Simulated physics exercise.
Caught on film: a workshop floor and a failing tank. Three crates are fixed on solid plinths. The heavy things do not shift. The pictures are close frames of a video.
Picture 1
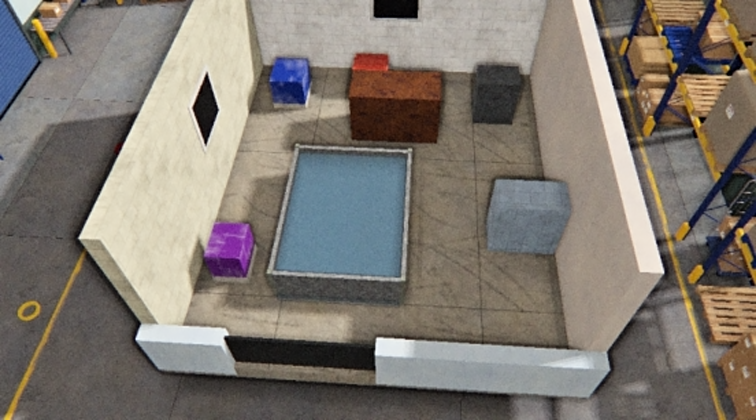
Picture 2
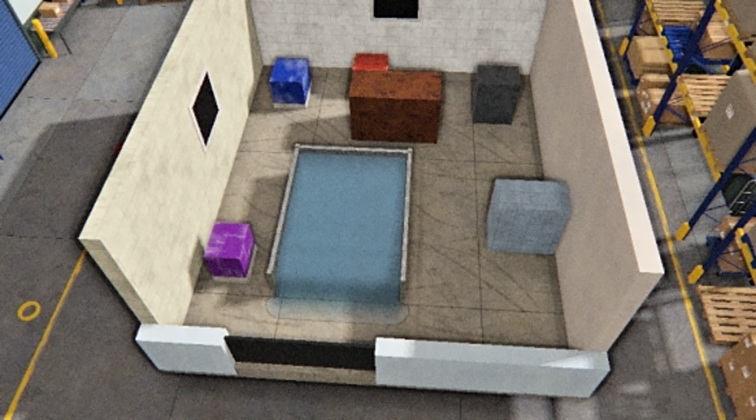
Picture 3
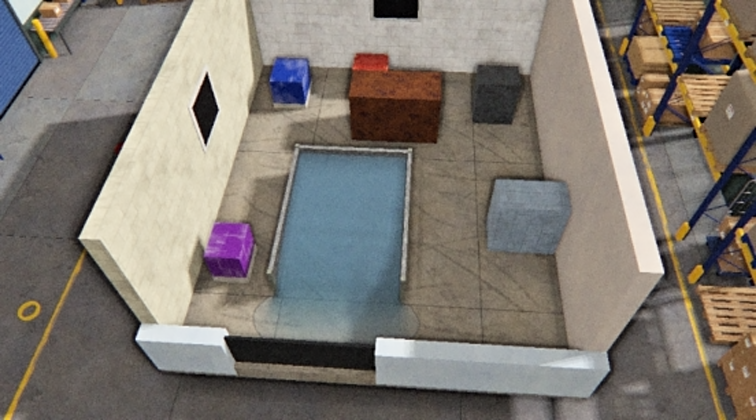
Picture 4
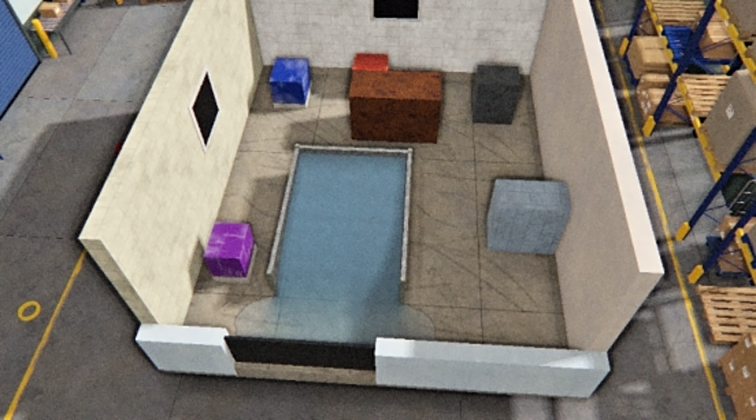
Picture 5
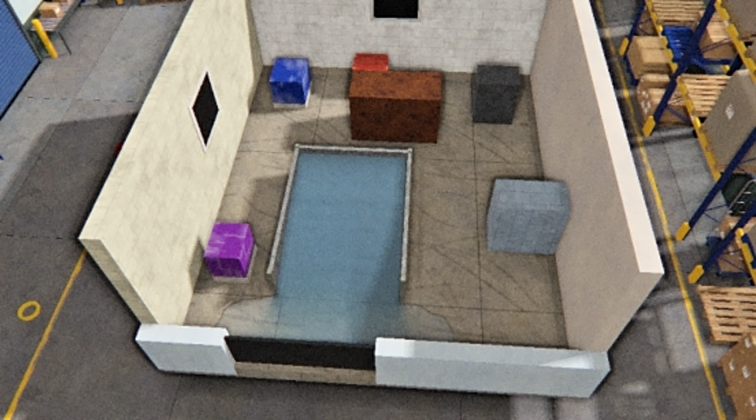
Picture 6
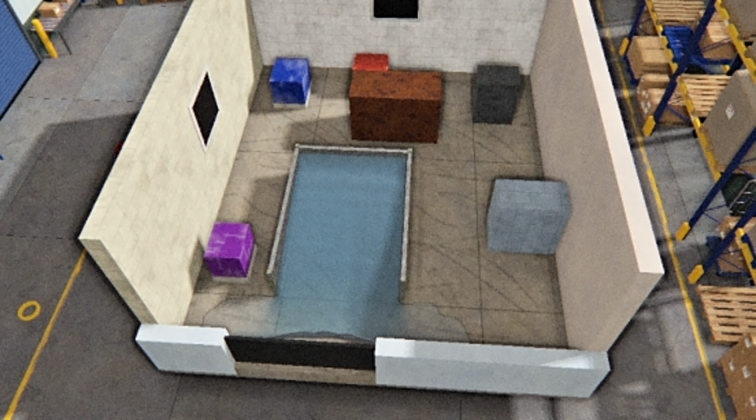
We see a walled room with coloured blocks around a rectangular tank of blue water; the tank's near side disappears, and water pours out across the floor toward the low front wall, spreading sideways along it.
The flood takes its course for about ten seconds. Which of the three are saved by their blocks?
One by one: The blue crate is wetted; the red crate is wetted; the purple crate is wetted.
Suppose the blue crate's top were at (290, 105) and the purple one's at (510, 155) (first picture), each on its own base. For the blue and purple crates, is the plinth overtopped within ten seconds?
My reading: Blue crate is topped; purple crate keeps dry.
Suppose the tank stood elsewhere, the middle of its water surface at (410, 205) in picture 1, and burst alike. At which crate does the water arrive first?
I say the crate marked purple.
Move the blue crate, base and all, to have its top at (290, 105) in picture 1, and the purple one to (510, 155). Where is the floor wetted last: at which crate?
It is the purple one.
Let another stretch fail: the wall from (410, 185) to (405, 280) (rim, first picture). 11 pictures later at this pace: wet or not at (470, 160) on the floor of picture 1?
There: Wet.
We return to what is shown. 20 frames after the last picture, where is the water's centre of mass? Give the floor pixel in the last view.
Around (358, 273).
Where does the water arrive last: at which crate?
It is the red-painted one.
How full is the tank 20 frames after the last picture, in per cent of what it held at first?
Some 32 per cent.
A moment on, water covers 20 % of the floor; the blue crate not reached, the red crate not reached, the purple crate not reached.
Next, water covers 30 % of the floor; the blue crate not reached, the red crate not reached, the purple crate water round its plinth.
Then, water covers 55 % of the floor; the blue crate water round its plinth, the red crate not reached, the purple crate water round its plinth.
Later, water covers 80 % of the floor; the blue crate water round its plinth, the red crate water round its plinth, the purple crate water round its plinth.
In the end, water covers 100 % of the floor; the blue crate was topped, the red crate was topped, the purple crate was topped.
